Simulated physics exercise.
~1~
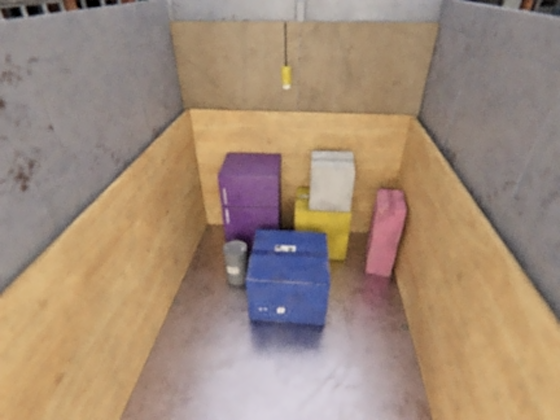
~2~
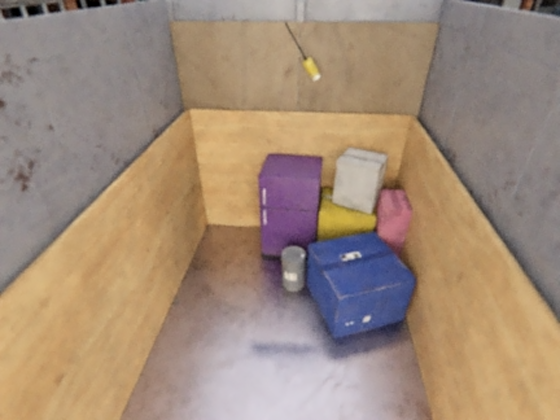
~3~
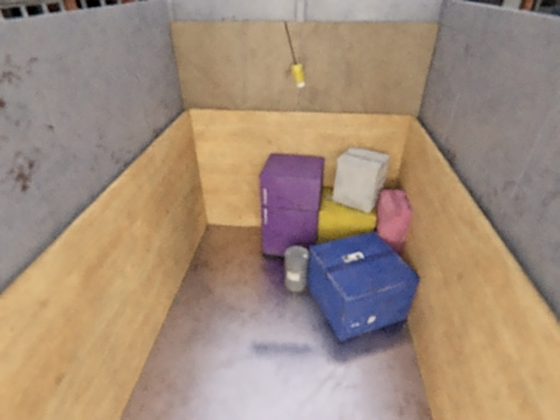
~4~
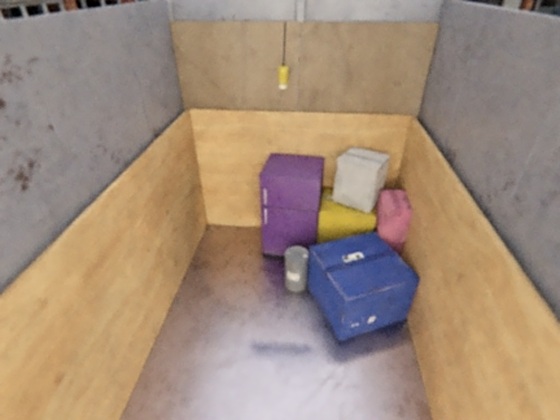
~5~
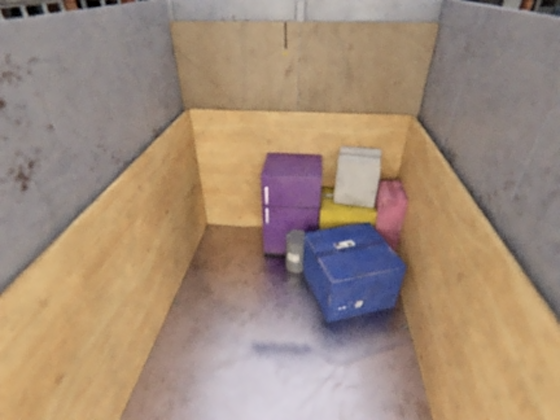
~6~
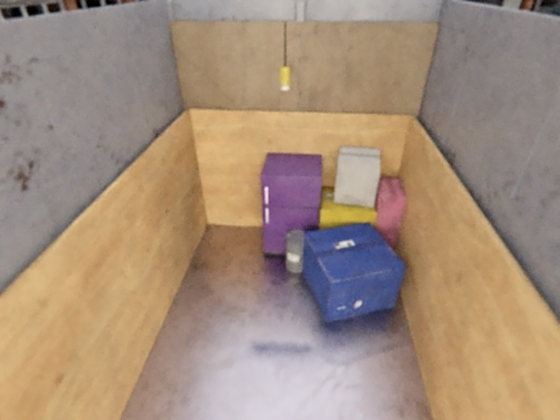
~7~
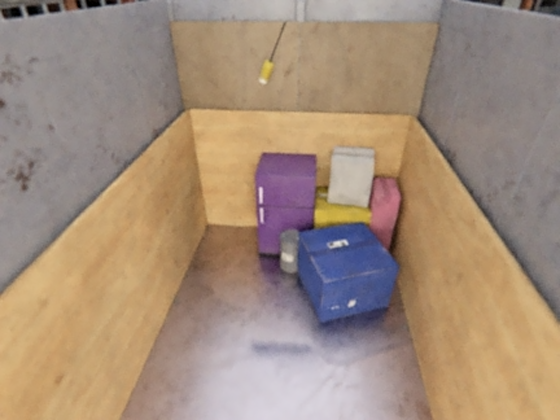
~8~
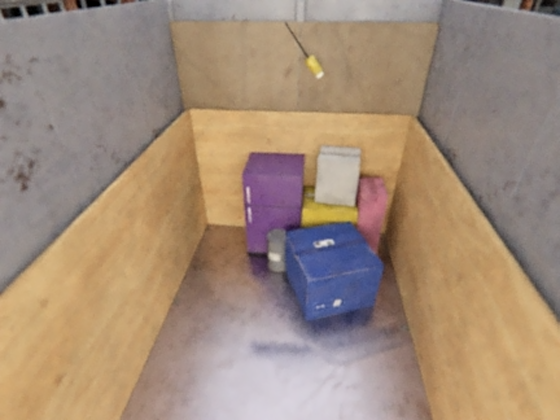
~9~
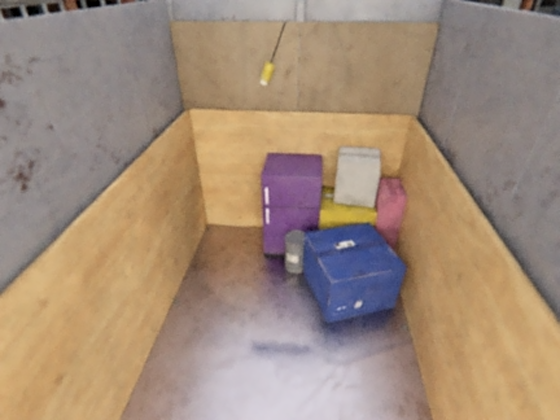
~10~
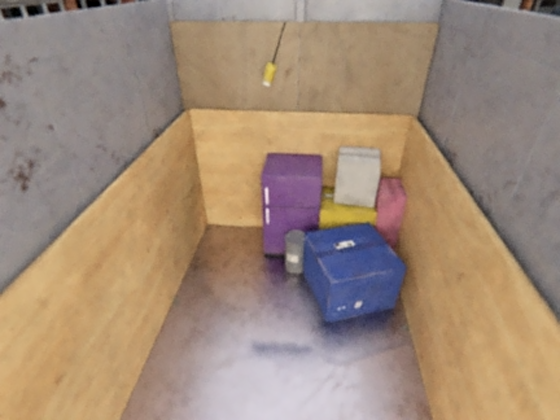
We see boxes, a purple appliance and a grey canister in a van's load bay beneath a swinging lamp. The load slides right, the blue box turning; several items shift forwards, then the group slides left and back right, ending upright and still on the right.
